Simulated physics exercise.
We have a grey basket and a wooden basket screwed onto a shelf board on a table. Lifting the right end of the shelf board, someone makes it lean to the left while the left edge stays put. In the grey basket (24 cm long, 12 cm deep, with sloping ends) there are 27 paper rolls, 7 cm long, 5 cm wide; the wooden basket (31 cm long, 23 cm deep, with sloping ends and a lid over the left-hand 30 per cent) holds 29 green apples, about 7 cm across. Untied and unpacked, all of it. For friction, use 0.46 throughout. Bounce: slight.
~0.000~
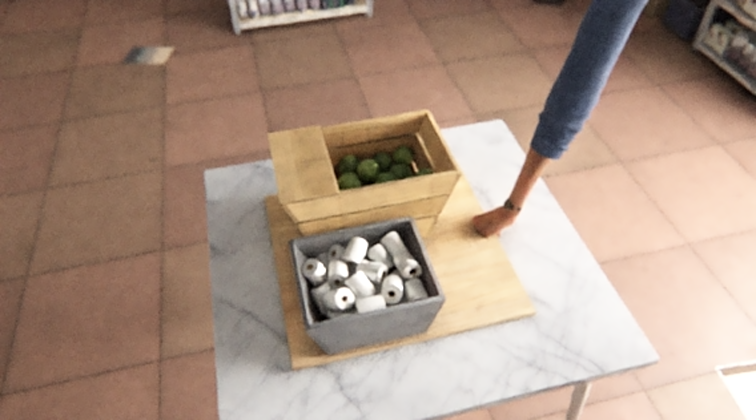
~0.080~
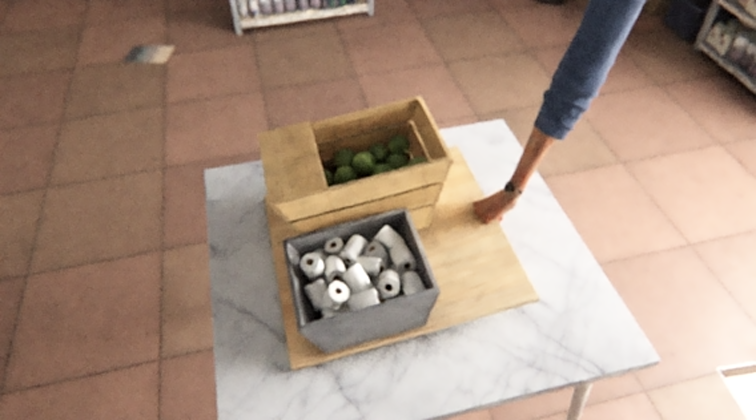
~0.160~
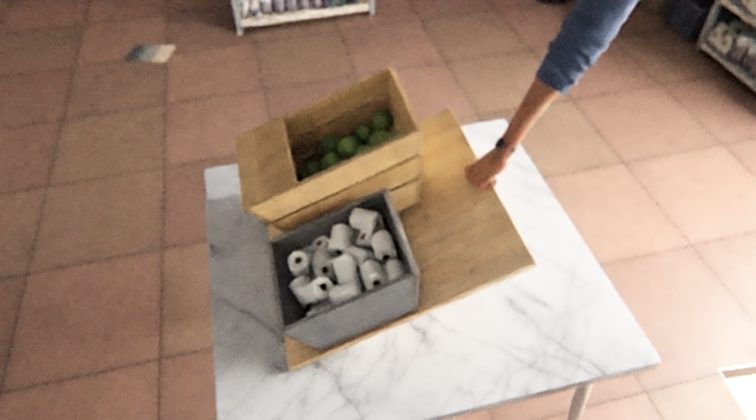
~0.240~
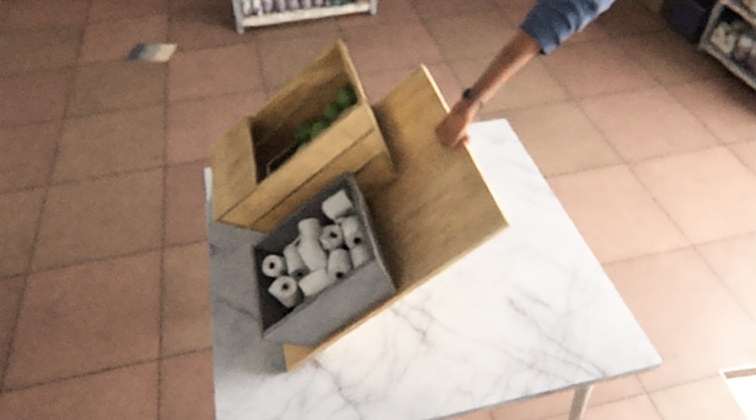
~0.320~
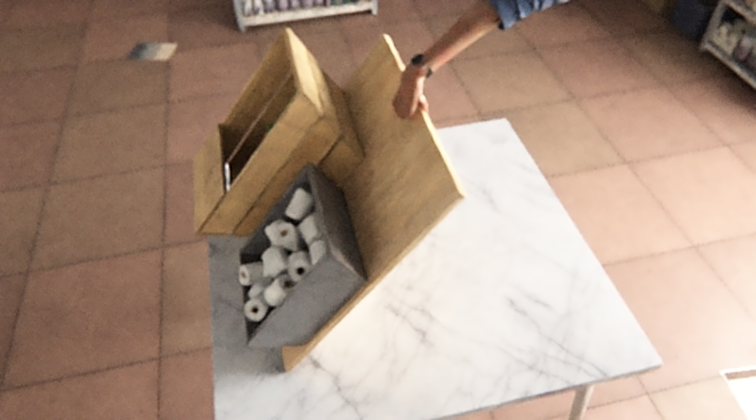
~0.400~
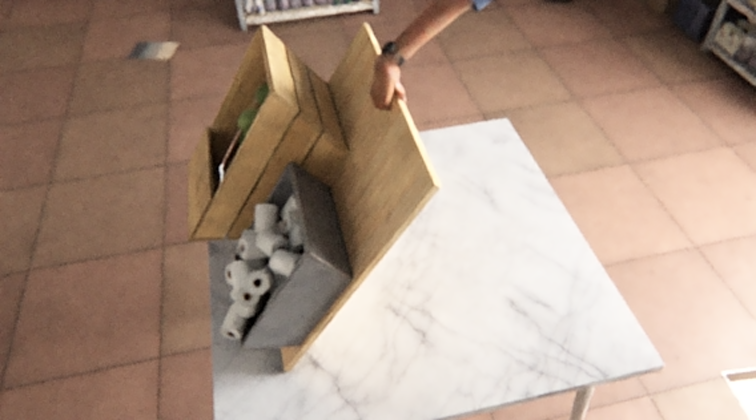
On a marble-topped table in a room with a tiled floor, a grey basket of white paper rolls and a partly lidded wooden basket of green apples sit on a wooden board. A hand lifts the board's right end, tilting it steeply leftward with both baskets, as the rolls shift toward the grey basket's left side.
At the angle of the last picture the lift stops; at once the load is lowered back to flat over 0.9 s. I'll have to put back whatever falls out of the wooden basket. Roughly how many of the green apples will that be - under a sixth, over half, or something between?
Expect to put back under a sixth of them.
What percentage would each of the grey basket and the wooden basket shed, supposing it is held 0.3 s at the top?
Grey basket 60%, wooden basket 10%.
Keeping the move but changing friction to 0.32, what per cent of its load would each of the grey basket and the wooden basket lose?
In that case the grey basket sheds 50 per cent, while the wooden basket sheds 10 per cent.
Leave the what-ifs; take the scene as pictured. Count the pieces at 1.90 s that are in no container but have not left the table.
Near 4, by my count.
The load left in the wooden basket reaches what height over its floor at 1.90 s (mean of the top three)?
Near 19 centimetres, I'd say.
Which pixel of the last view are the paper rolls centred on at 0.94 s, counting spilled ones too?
They're centred near (270, 309).
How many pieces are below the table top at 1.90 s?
About 12.
After 0.64 s, tilt 47°; 9 of 27 out of the grey basket and 1 of 29 out of the wooden basket.
After 0.94 s, tilt 20°; 14 of 27 out of the grey basket and 2 of 29 out of the wooden basket.
After 1.36 s, tilt 0°; 14 of 27 out of the grey basket and 2 of 29 out of the wooden basket.
Outcome (at 1.90 s), 14 of 27 out of the grey basket and 2 of 29 out of the wooden basket. Asked share, 2 of 29, 7 per cent.
